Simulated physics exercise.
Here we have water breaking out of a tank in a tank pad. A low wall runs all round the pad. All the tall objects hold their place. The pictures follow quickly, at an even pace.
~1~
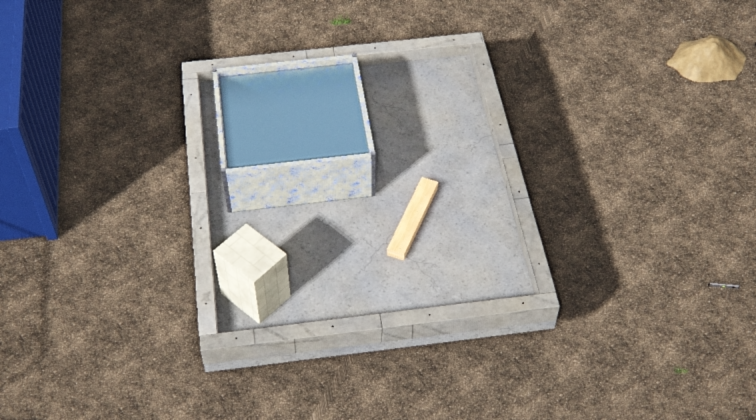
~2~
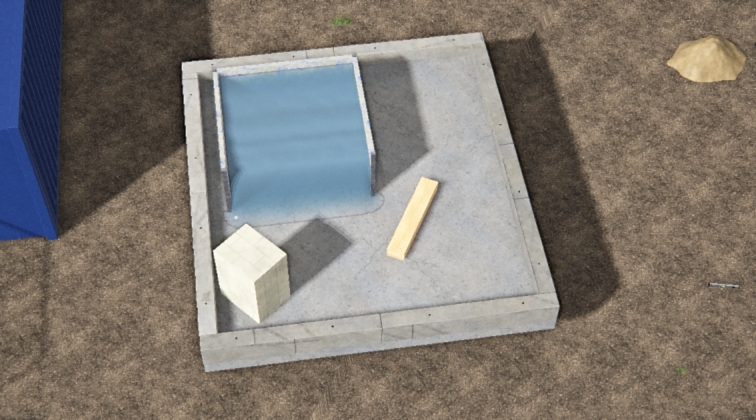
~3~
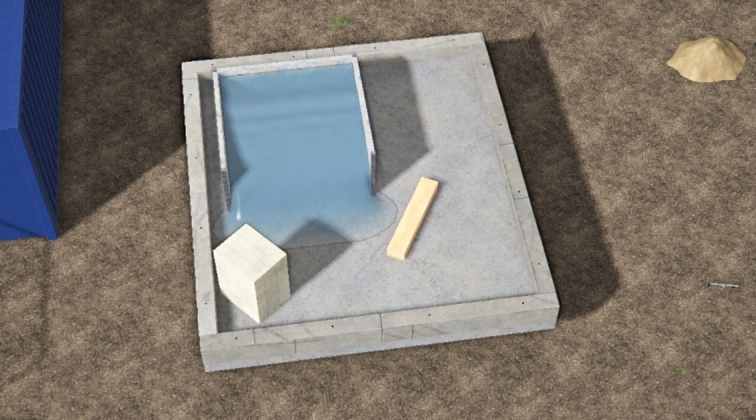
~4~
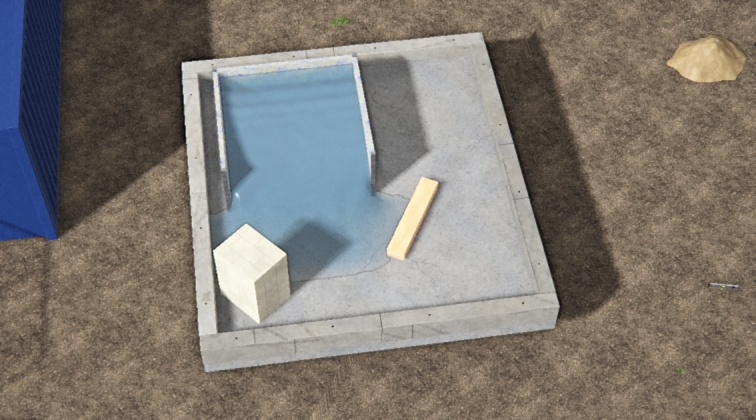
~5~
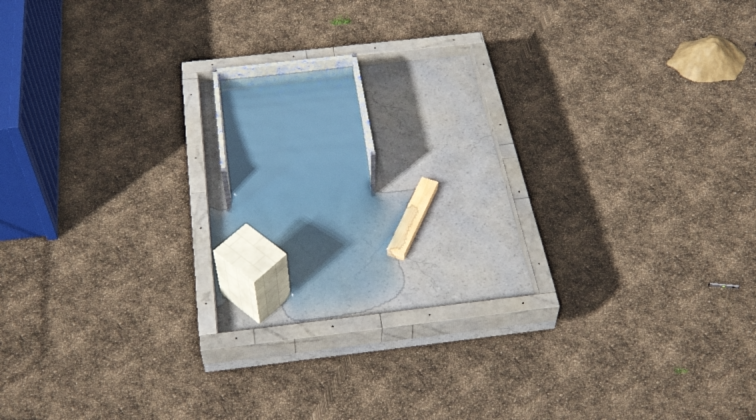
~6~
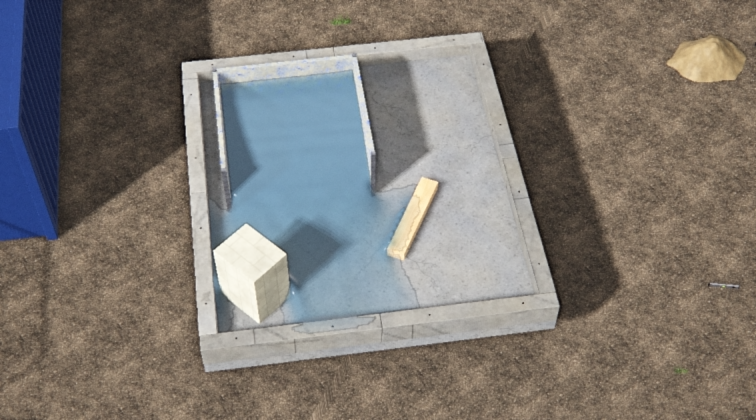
Water poured out of the open front of a walled tank and spread across the pale concrete pad, flowing around a cream block and reaching a wooden beam and the low front wall.
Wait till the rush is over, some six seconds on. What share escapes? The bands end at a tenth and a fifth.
It loses over a fifth.
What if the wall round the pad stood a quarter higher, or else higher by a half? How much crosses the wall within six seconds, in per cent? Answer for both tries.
About 16 and 10 per cent.
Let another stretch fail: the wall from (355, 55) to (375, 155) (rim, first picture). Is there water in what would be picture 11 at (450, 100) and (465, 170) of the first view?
In that order: Under water, flooded.
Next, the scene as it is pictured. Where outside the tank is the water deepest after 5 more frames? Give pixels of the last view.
Roughly at (367, 324).
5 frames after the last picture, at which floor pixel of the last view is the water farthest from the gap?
Roughly at (536, 303).
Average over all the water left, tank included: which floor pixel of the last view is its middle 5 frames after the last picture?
Roughly at (307, 215).
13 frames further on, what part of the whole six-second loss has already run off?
Near 70 in a hundred.
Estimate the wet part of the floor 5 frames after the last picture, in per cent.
Close to 45 %.
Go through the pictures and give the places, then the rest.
The first picture shows still water in the open tank at (292, 115).
In the second picture, water pours out at (301, 190) and has run to (379, 196).
In the third picture, water pours out at (301, 191) and has run to (390, 214).
In the fourth picture, water pours out at (301, 192) and has run to (214, 266).
In the fifth picture, water pours out at (301, 192) and has run to (388, 295).
In the sixth picture, water pours out at (301, 193) and has run to a hidden place.
A moment on, water covers 35 % of the floor; the low wall has let 0 % over.
Next, water covers 40 % of the floor; the low wall has let 3 % over.
Then, water covers 60 % of the floor; the low wall has let 18 % over.
Later, water covers 80 % of the floor; the low wall has let 24 % over.
In the end, water covers 80 % of the floor; the low wall has let 25 % over.
